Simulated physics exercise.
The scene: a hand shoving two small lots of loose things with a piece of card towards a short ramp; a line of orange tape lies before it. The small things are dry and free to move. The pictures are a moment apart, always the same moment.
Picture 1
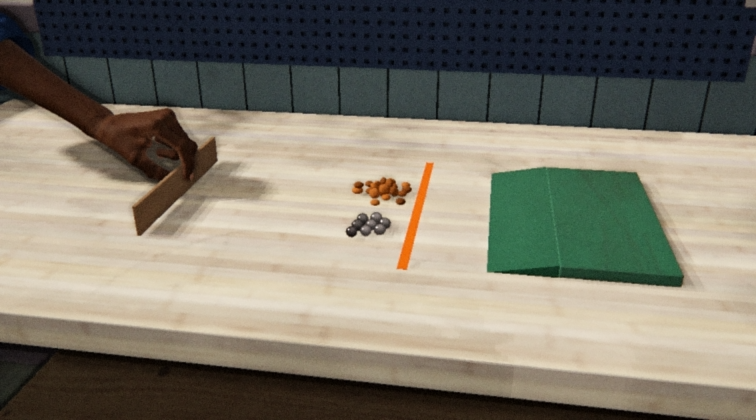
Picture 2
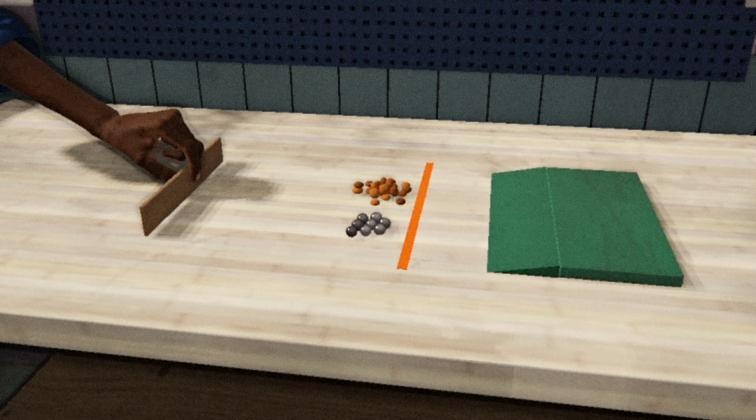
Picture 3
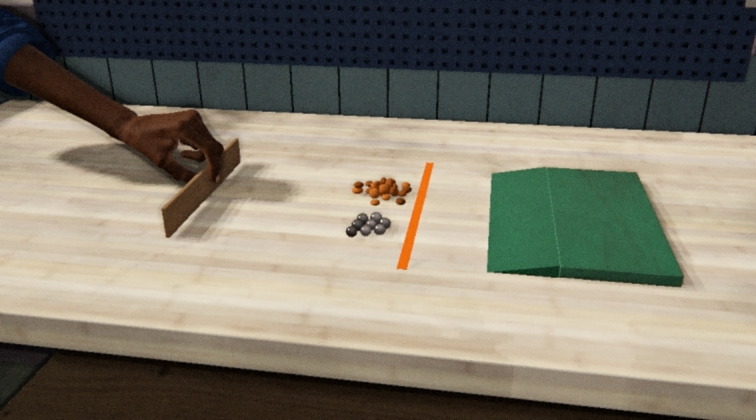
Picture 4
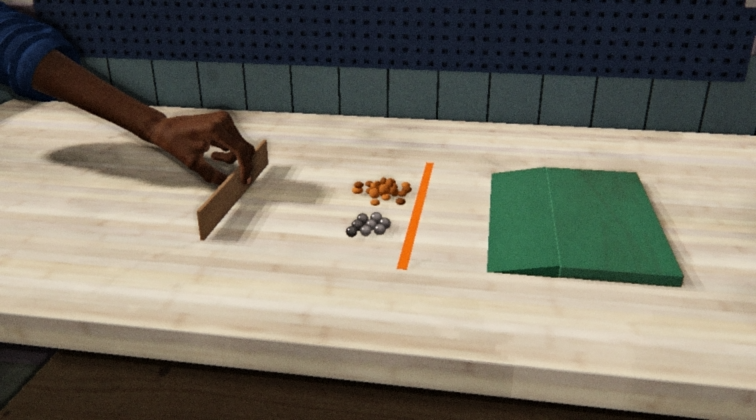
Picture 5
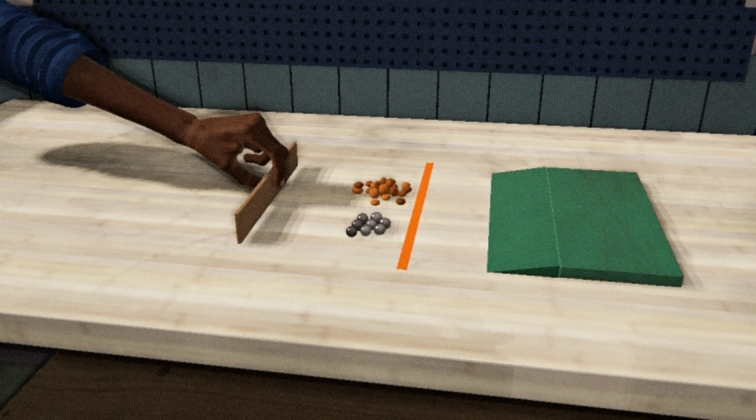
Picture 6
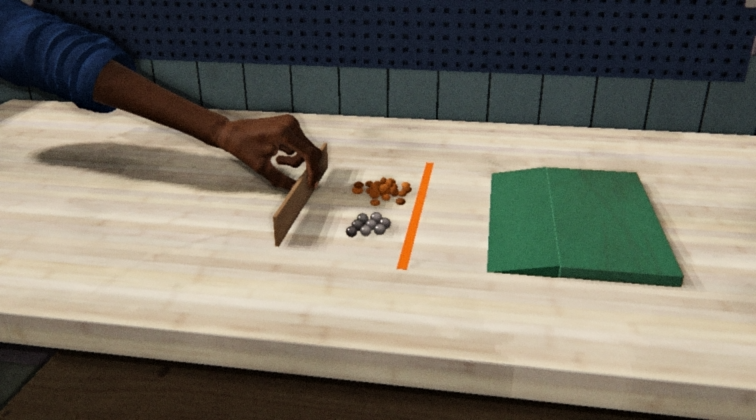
On a pale wooden worktop, a hand holds a piece of brown card upright at the left, away from two small piles, one orange-brown, one grey, beside an orange tape line and a green ramp. The hand slides the card rightward, slowly at first, until it is close to the unmoved piles.
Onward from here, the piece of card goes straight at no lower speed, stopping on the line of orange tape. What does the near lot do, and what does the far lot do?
I'd expect the near lot to get at least partly up and the Far lot to fall back short.
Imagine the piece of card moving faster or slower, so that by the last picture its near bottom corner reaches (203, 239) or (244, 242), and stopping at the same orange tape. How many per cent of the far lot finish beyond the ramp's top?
First some 0, then 0 per cent.
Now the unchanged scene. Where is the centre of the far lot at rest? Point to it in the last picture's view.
I'd say somewhere about (482, 198).
Then, 0.12 s on from there, piece of card still moving, near (375, 180); near lot the whole lot short of the ramp; far lot the whole lot short of the ramp.
Then, 0.25 s on from there, piece of card stopped at the orange tape; near lot the whole lot short of the ramp; far lot a little on the ramp, all but a few short of the ramp.
Then, 0.53 s on from there, piece of card stopped at the orange tape; near lot the whole lot past the top; far lot near a quarter on the ramp, the bulk short of the ramp.
In the end, piece of card stopped at the orange tape; near lot the whole lot past the top; far lot none at all past the top, near a quarter on the ramp, the bulk short of the ramp.
